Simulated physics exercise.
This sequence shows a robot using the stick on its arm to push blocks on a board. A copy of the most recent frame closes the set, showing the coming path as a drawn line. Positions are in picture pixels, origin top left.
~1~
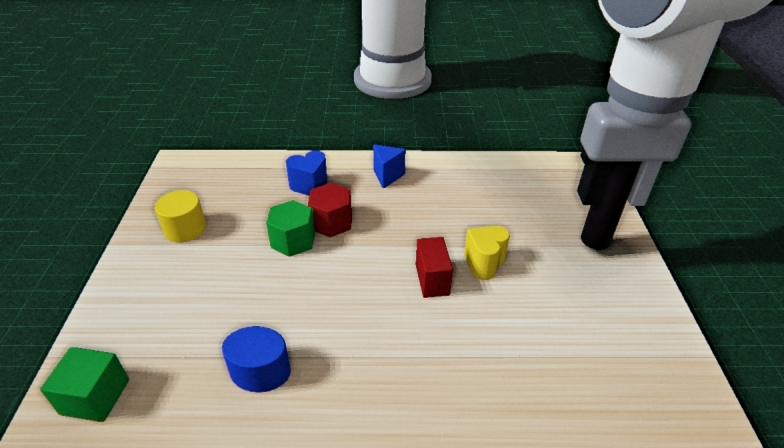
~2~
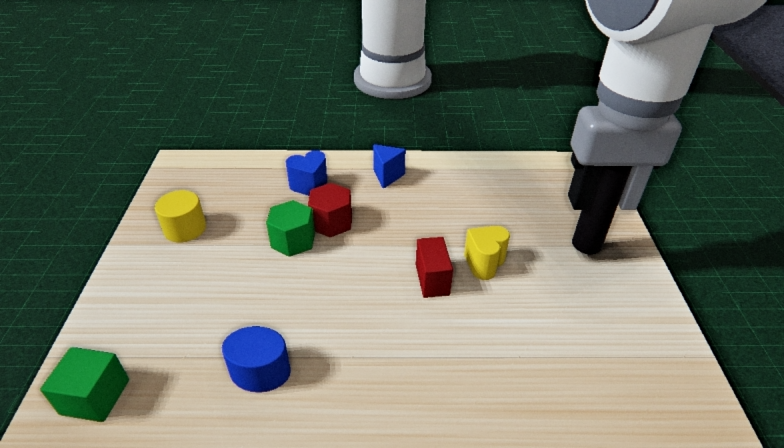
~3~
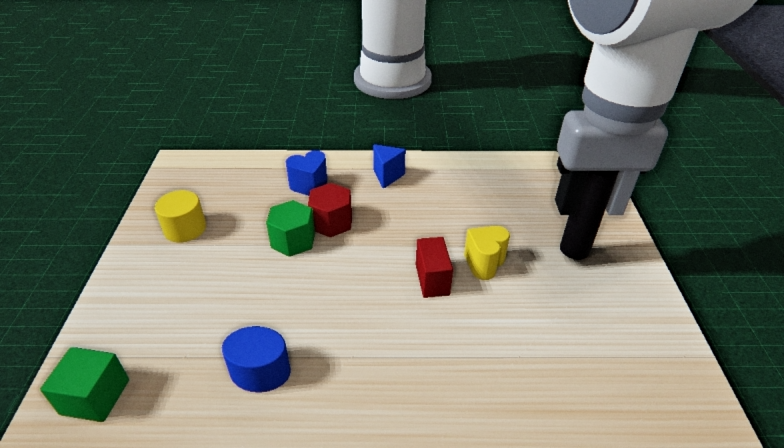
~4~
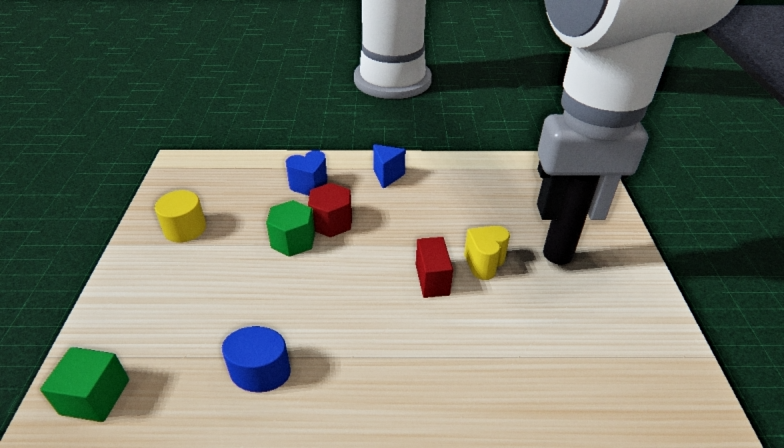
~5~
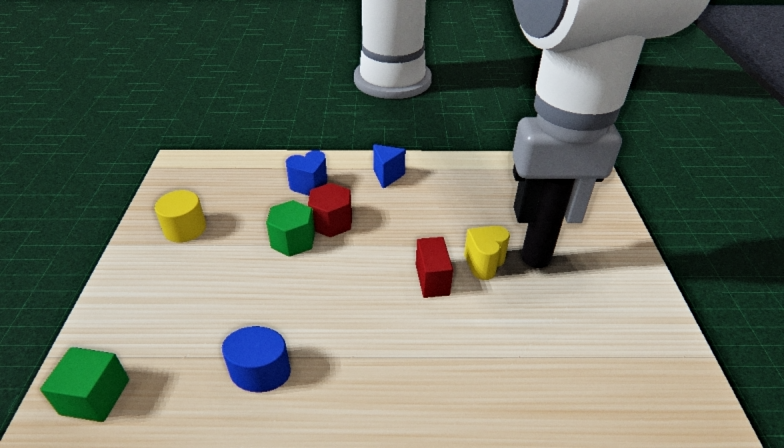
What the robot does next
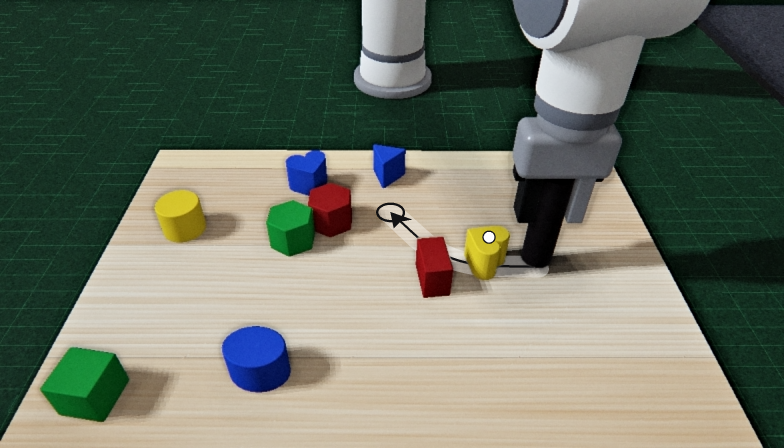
The footage shows a robot arm with a black stick moving steadily left and slightly nearer the viewer over a wooden board, closing in on a yellow heart block beside a red oblong block, while all the colored blocks stay still.
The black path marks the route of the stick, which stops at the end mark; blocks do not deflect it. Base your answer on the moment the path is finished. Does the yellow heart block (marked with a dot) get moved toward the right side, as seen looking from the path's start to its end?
I believe not.
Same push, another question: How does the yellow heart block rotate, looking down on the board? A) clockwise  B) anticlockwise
Answer: B.
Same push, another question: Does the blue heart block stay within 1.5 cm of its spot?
That would be a yes.
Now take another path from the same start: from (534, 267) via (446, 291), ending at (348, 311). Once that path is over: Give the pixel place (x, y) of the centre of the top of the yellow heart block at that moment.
The centre of its top face lies at (468, 236).
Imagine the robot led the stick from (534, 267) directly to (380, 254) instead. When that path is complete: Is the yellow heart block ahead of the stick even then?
It seems so.
The drawn path runs from (534, 267) through (474, 264) and (424, 242) to (391, 212); the dot is on the yellow heart block.
The first path, step by step. One third of the way, stick at (475, 255); red oblong block at (430, 253), turned 15° anticlockwise; yellow heart block at (449, 232), turned 15° anticlockwise.
Two thirds of the way, stick at (424, 233); red oblong block at (422, 254), turned 45° anticlockwise; yellow heart block at (397, 216), turned 30° anticlockwise.
At the end, stick at (391, 204); blue heart block not moved; red hexagon not moved; red oblong block at (422, 254), turned 45° anticlockwise; yellow heart block at (382, 210), turned 80° anticlockwise.
